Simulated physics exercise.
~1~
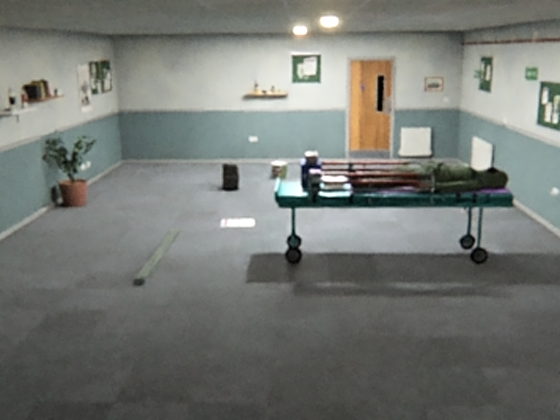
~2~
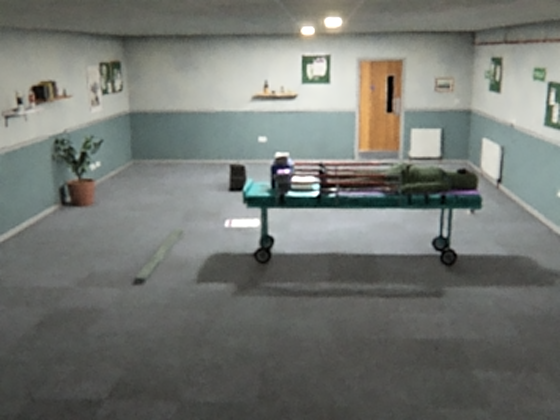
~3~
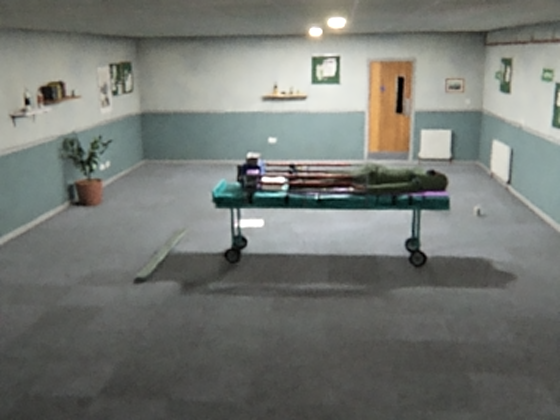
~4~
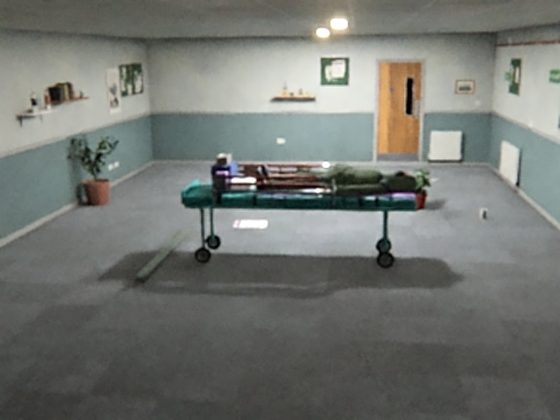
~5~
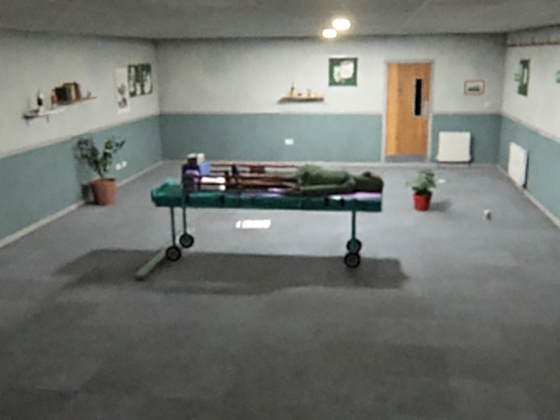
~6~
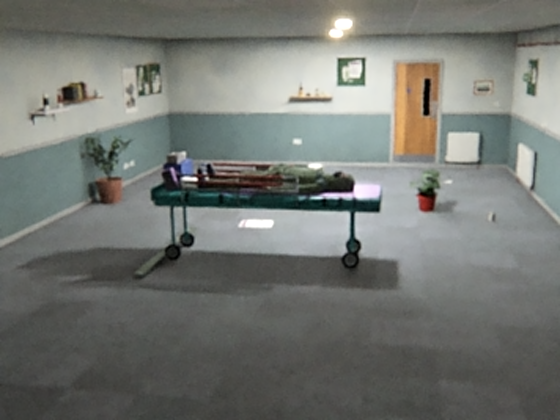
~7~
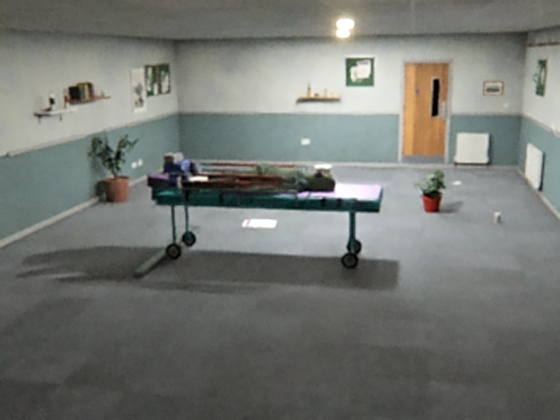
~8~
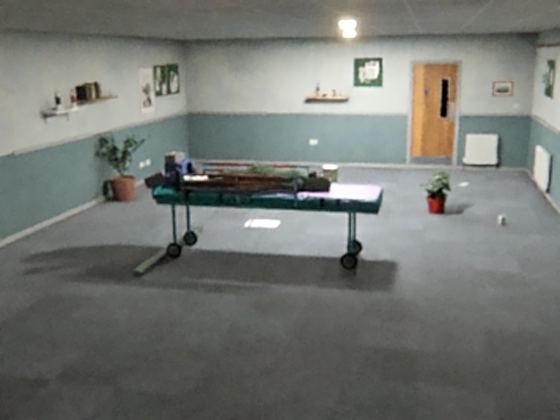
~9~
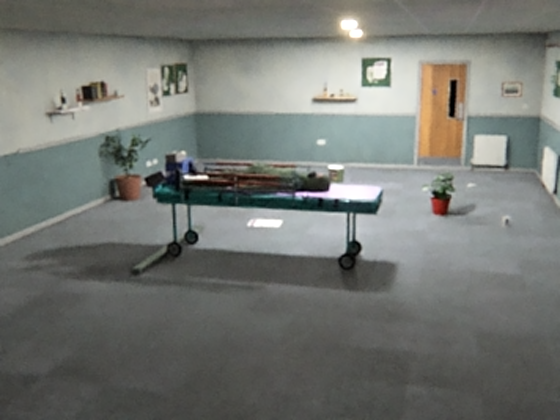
A green wheeled trolley rolled left across a carpeted room, carrying a person lying flat with loose kit by their feet, and stopped at a low strip on the floor. The person slid further left along the top, but everything stayed aboard.
